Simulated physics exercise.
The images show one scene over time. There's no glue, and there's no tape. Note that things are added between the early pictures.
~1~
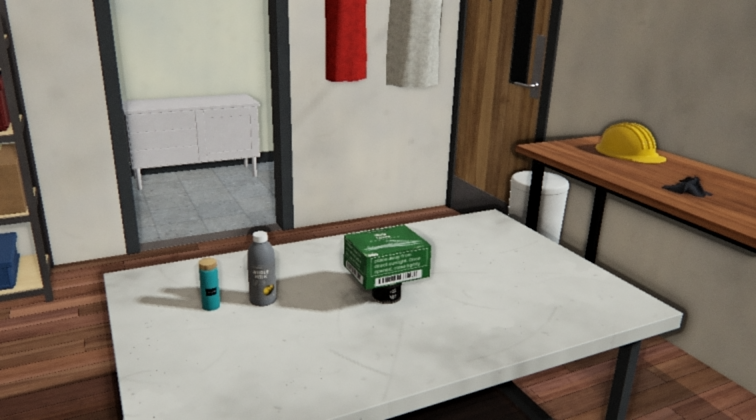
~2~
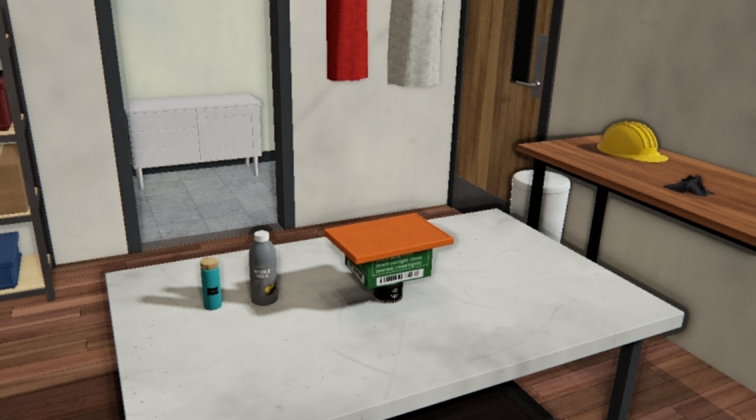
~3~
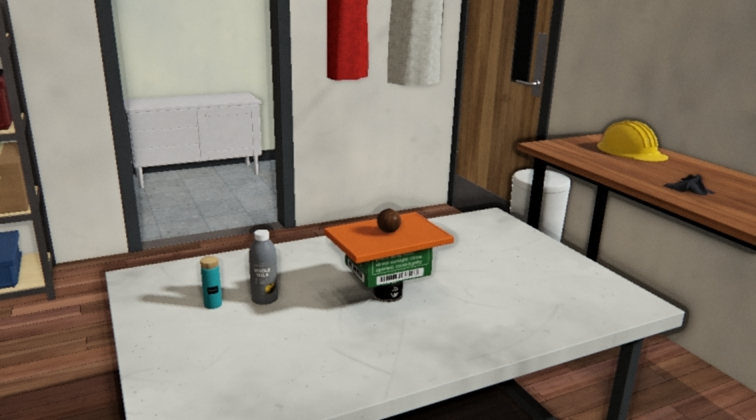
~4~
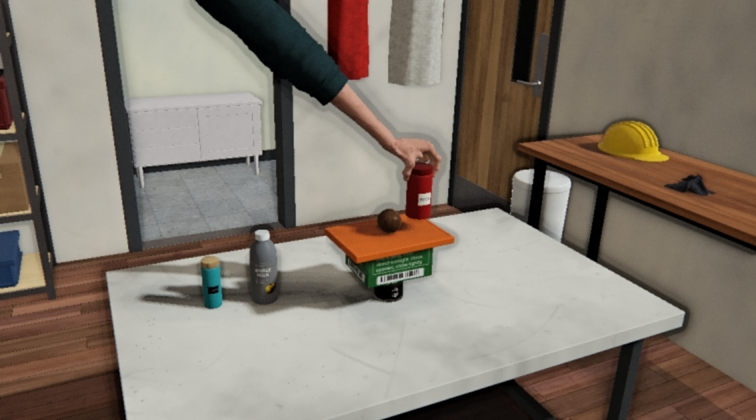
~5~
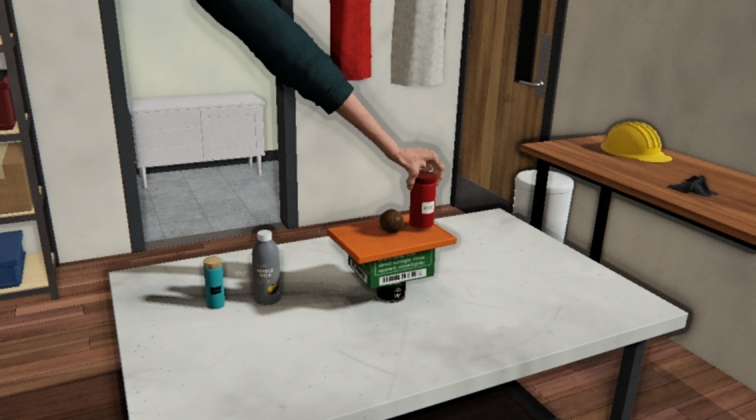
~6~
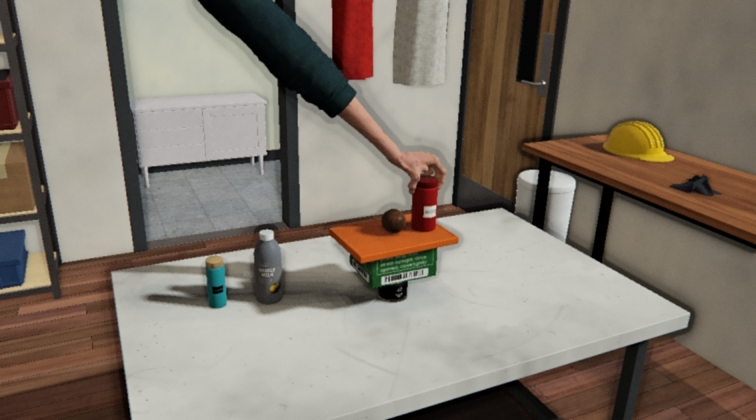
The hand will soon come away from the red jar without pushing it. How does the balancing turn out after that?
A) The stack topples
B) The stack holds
Answer: B.
Then, 0.40 s on from there, no change.
Then, 1.20 s on from there, red jar resting near (425, 204).
In the end, all 7 unmoved. At the end, from the last picture's camera, red jar near (426, 204). The pile stays up.
